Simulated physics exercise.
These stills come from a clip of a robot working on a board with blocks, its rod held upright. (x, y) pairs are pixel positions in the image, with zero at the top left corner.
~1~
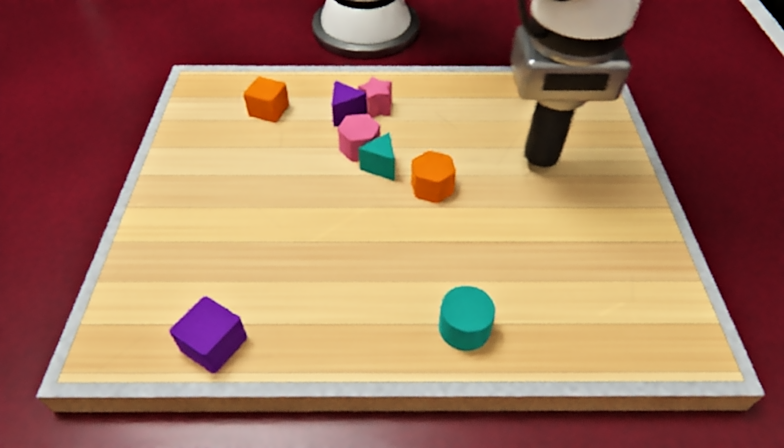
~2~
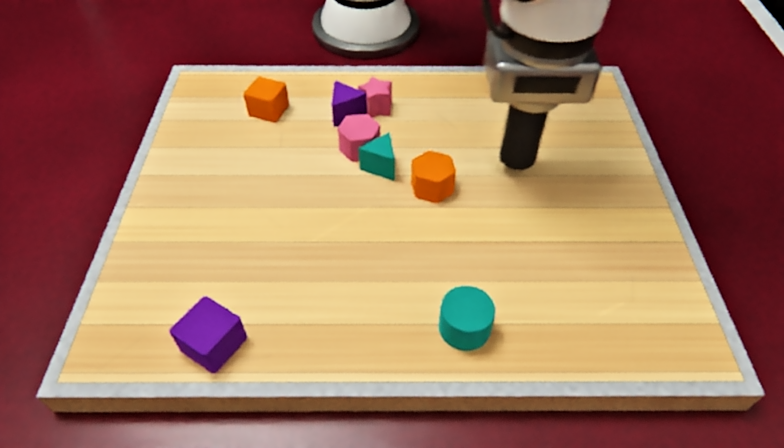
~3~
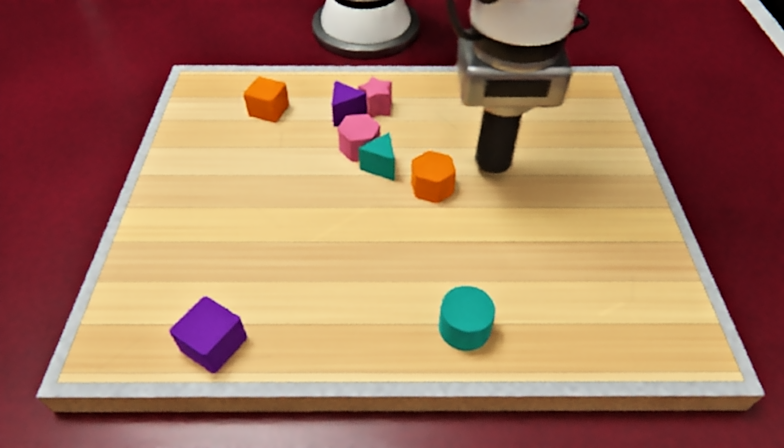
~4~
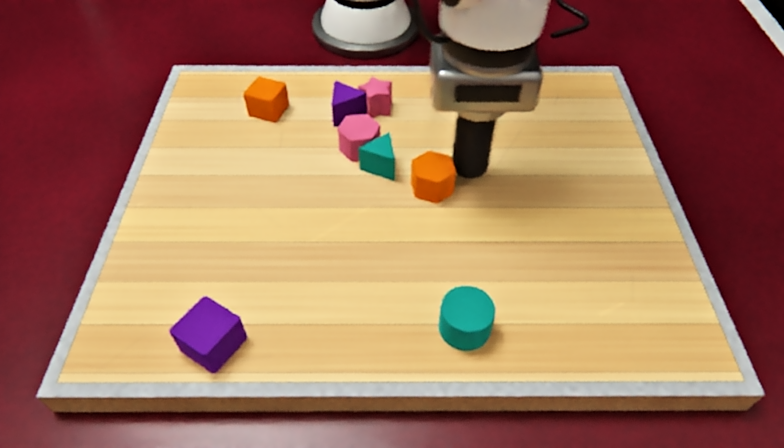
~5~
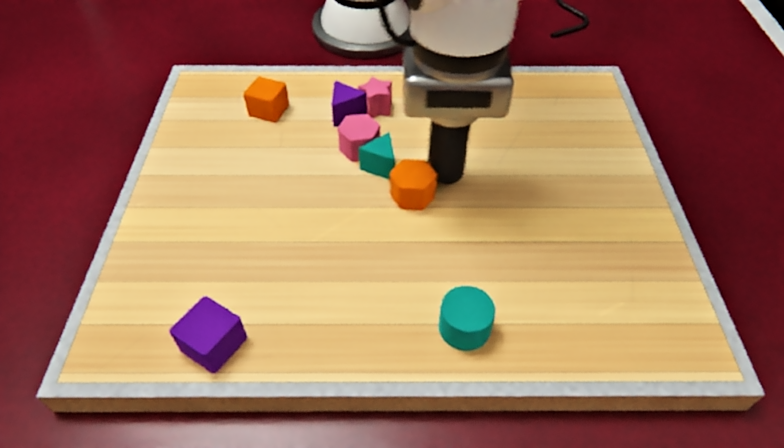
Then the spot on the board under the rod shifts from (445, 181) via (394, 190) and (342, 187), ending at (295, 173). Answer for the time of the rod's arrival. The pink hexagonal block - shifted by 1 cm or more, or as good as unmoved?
It shifts position.
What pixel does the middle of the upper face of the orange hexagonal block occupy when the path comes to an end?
At the end it should sit near (356, 198).
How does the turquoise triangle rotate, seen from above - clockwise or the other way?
Prediction: Clockwise.
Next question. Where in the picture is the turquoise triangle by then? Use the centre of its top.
In the picture, that point is around (330, 139).
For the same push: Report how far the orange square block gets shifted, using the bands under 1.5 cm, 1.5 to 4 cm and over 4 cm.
I'd go with under 1.5 cm for this block.
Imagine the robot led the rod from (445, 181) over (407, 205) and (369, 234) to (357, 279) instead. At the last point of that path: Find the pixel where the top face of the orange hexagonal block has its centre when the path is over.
At roughly (318, 220).
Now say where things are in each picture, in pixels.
In the first frame, rod's lower end at (541, 156); orange square block at (265, 88); pink hexagonal block at (359, 126); turquoise triangle at (381, 146); orange hexagonal block at (434, 165).
In the second frame, rod at (517, 159); blocks still.
In the third frame, rod at (493, 162); blocks still.
In the fourth frame, rod at (469, 167); blocks still.
In the fifth frame, rod at (445, 172); orange square block at (265, 88); pink hexagonal block at (359, 126); turquoise triangle at (381, 146); orange hexagonal block at (413, 173).
On the path given first. One third of the way, rod at (394, 182); turquoise triangle at (374, 145), turned 30° clockwise; orange hexagonal block at (368, 192), turned 35° anticlockwise.
Two thirds of the way, rod at (341, 179); pink hexagonal block at (356, 119), turned 30° clockwise; turquoise triangle at (342, 144), turned 95° clockwise; orange hexagonal block at (356, 198), turned 55° anticlockwise.
At the end, rod at (294, 165); orange square block still; pink hexagonal block at (356, 118), turned 40° clockwise; turquoise triangle at (330, 139), turned 120° clockwise; orange hexagonal block at (356, 198), turned 55° anticlockwise.
